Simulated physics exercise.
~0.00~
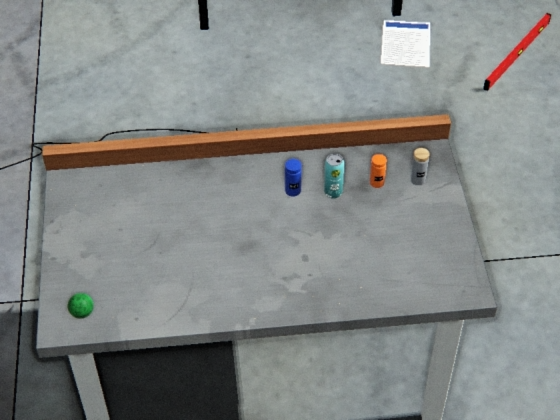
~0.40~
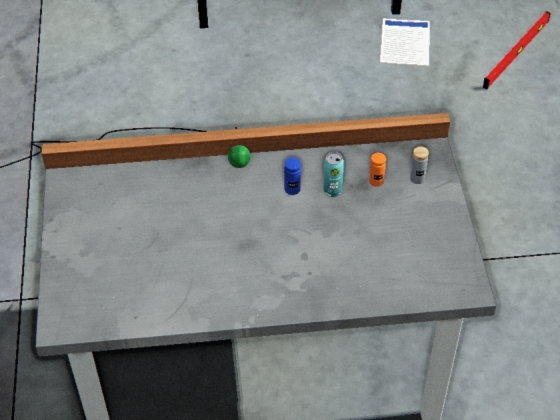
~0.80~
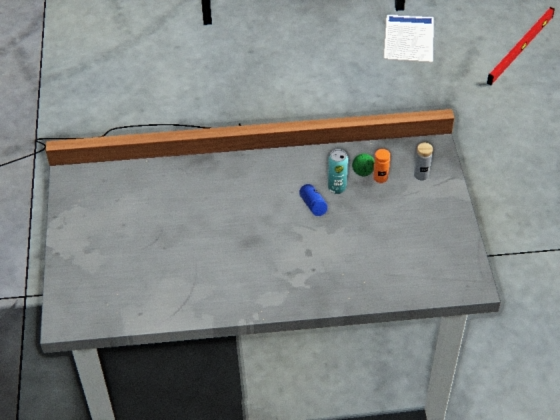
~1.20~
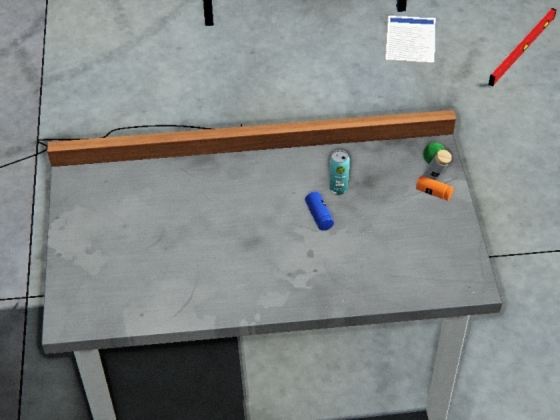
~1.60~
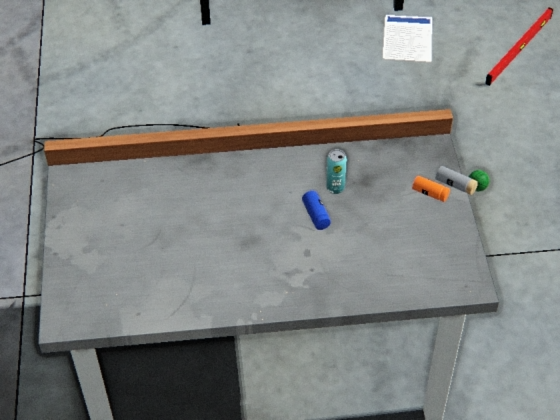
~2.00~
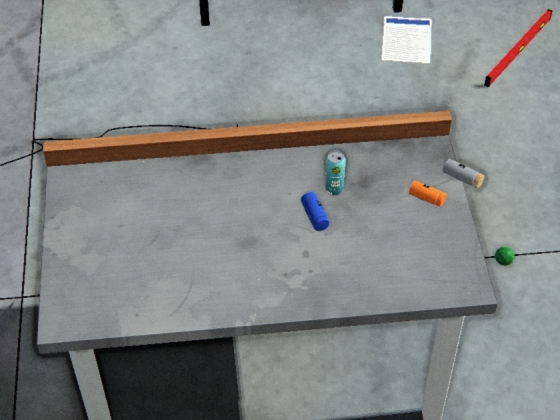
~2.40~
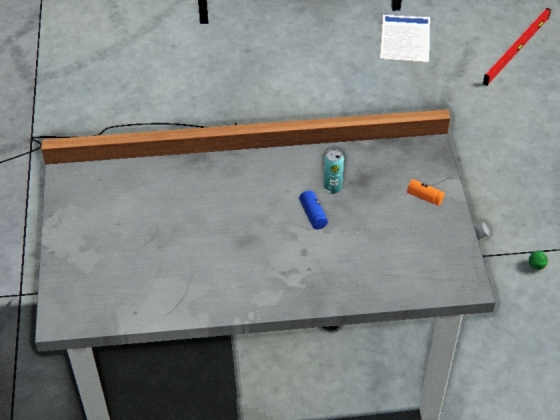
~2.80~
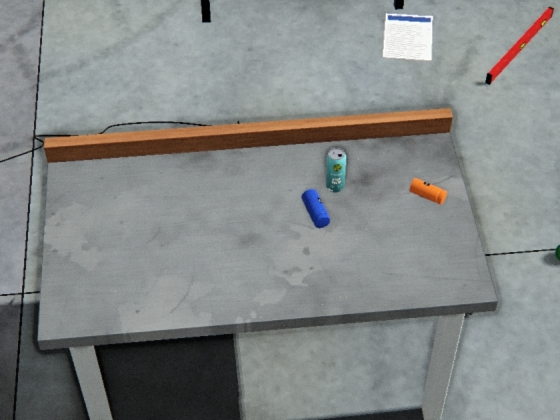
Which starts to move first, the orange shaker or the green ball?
The green ball starts to move first, and the orange shaker moves only later, when it tips over.
